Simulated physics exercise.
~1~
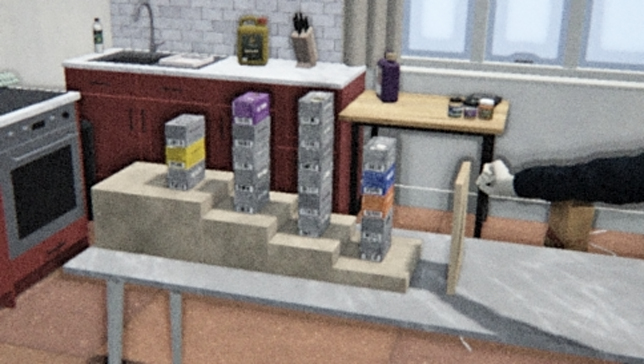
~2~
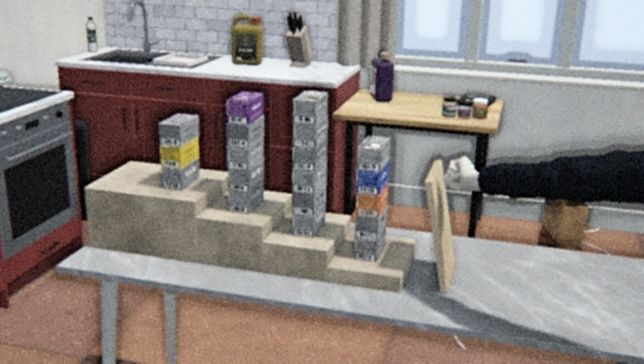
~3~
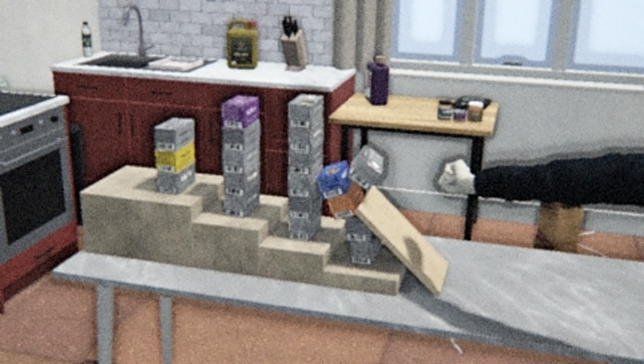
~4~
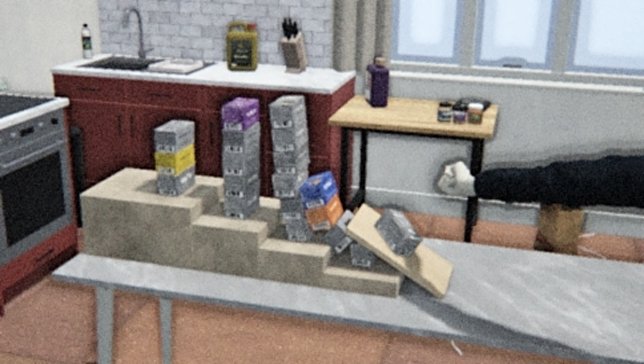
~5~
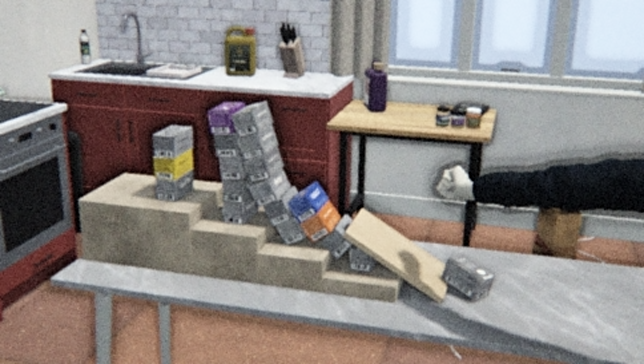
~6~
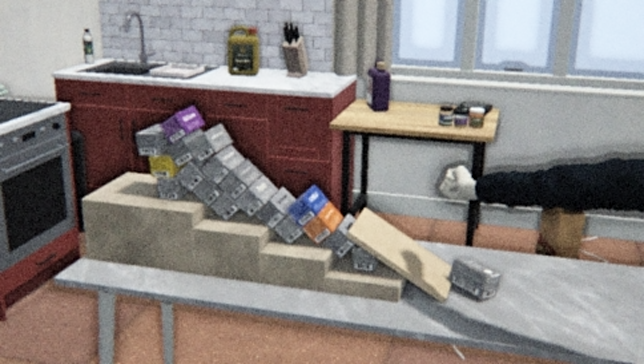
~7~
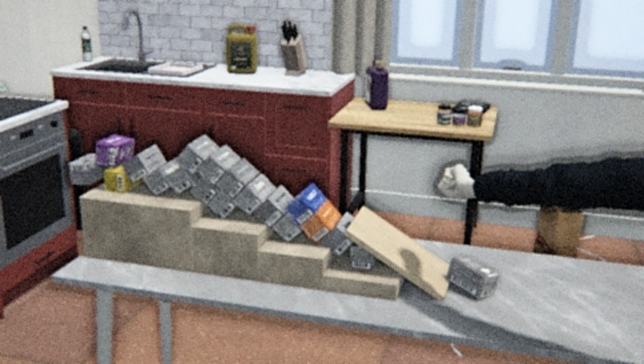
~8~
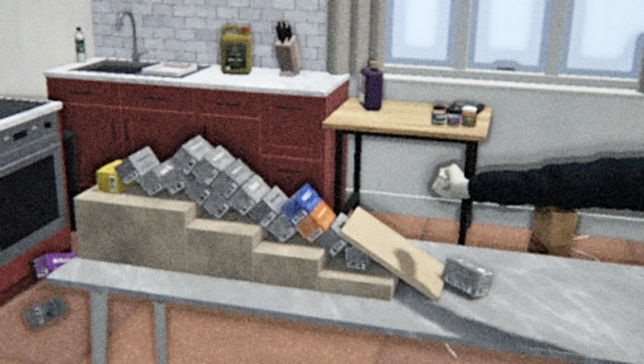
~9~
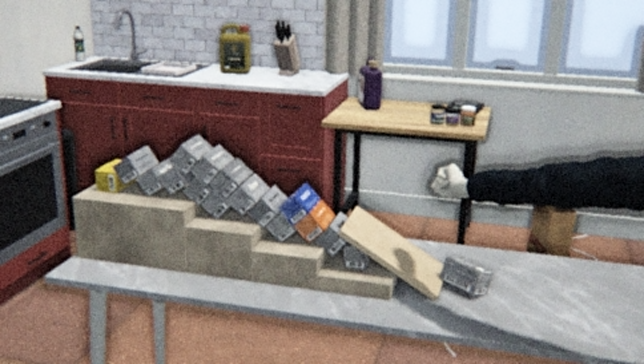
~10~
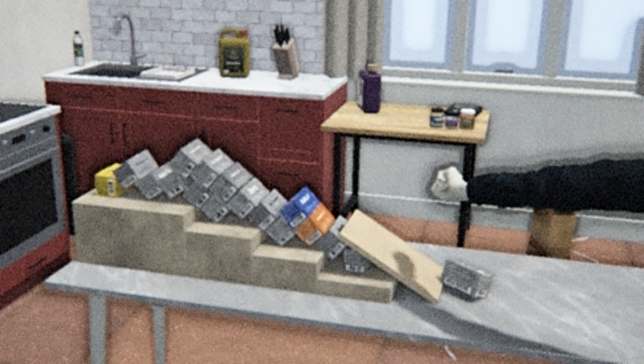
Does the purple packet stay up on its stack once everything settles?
No, it falls. The purple packet is carried left as the stacks topple and drops off past the top step.
